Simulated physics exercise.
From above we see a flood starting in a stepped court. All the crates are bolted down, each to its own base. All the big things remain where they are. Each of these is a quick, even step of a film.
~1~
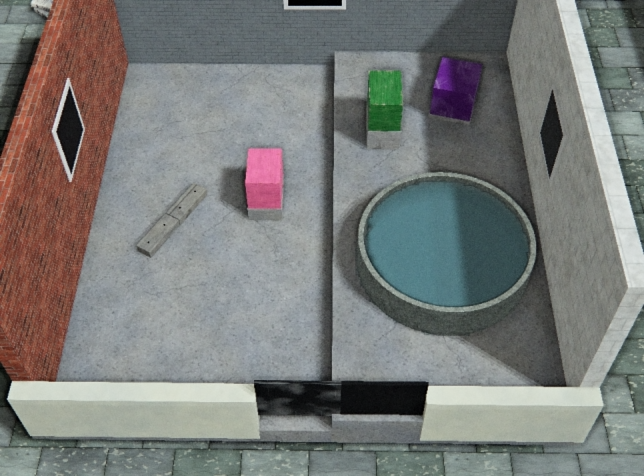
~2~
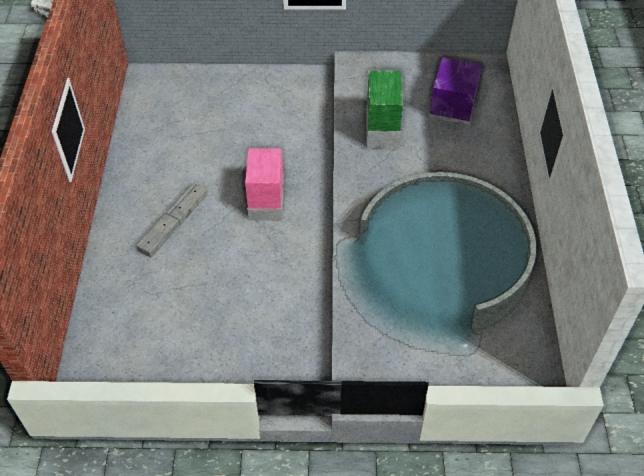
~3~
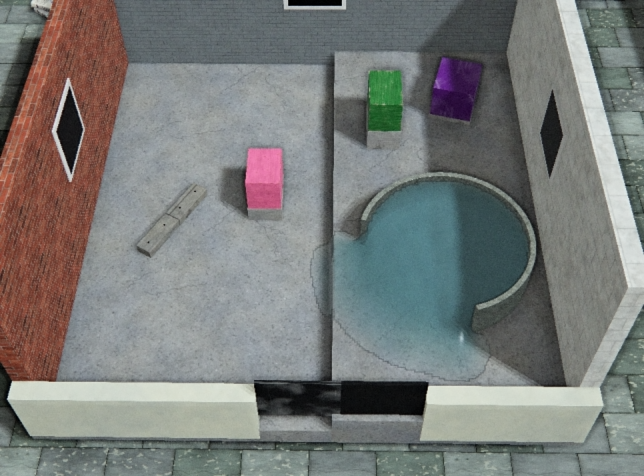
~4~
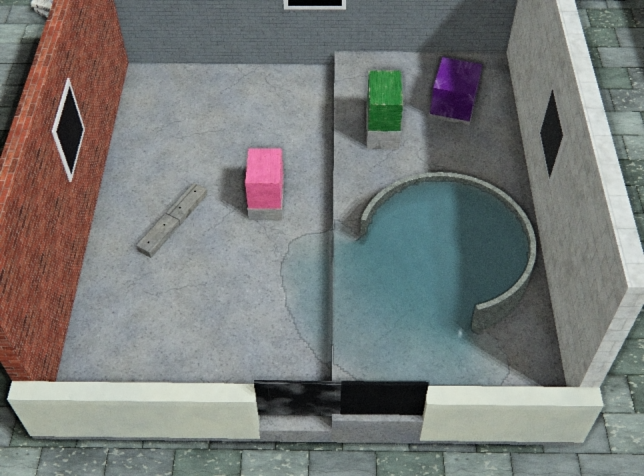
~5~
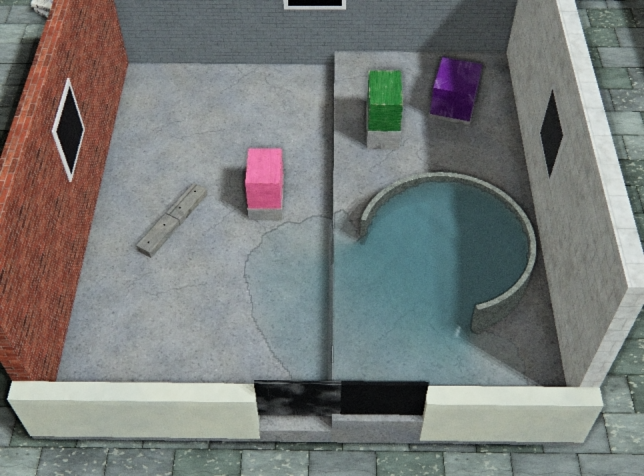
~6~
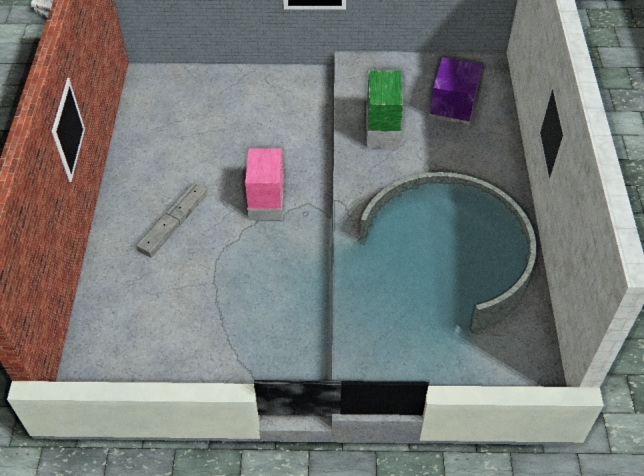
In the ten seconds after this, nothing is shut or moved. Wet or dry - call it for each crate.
Calls: Purple crate - dry; green crate - dry; pink crate - dry.
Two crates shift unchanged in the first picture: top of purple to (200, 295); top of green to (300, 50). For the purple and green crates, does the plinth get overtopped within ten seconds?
The purple one is flooded, while the green one is left dry.
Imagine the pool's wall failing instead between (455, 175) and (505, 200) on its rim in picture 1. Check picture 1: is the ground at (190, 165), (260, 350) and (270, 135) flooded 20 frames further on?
First spot unwetted, second unwetted, third unwetted.
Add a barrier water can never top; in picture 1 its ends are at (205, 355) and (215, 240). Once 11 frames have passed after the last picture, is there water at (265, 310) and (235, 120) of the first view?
As listed: Wet, dry.
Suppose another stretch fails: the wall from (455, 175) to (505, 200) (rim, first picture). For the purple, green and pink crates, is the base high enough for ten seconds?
Result: Purple crate is swamped; green crate is not reached; pink crate is not reached.
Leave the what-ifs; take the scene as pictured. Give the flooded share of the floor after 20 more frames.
That should be about 40 %.
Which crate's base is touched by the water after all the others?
Easy - the green one.
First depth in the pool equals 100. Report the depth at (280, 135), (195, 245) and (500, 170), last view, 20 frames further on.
About 0 per cent, then 8 per cent, then 0 per cent.
A moment on, water covers 30 % of the floor; the purple crate not reached, the green crate not reached, the pink crate water round its plinth.
Next, water covers 35 % of the floor; the purple crate not reached, the green crate not reached, the pink crate water round its plinth.
Then, water covers 40 % of the floor; the purple crate not reached, the green crate not reached, the pink crate water round its plinth.
Later, water covers 75 % of the floor; the purple crate water round its plinth, the green crate not reached, the pink crate water round its plinth.
In the end, water covers 80 % of the floor; the purple crate stayed above the water, the green crate stayed above the water, the pink crate stayed above the water.
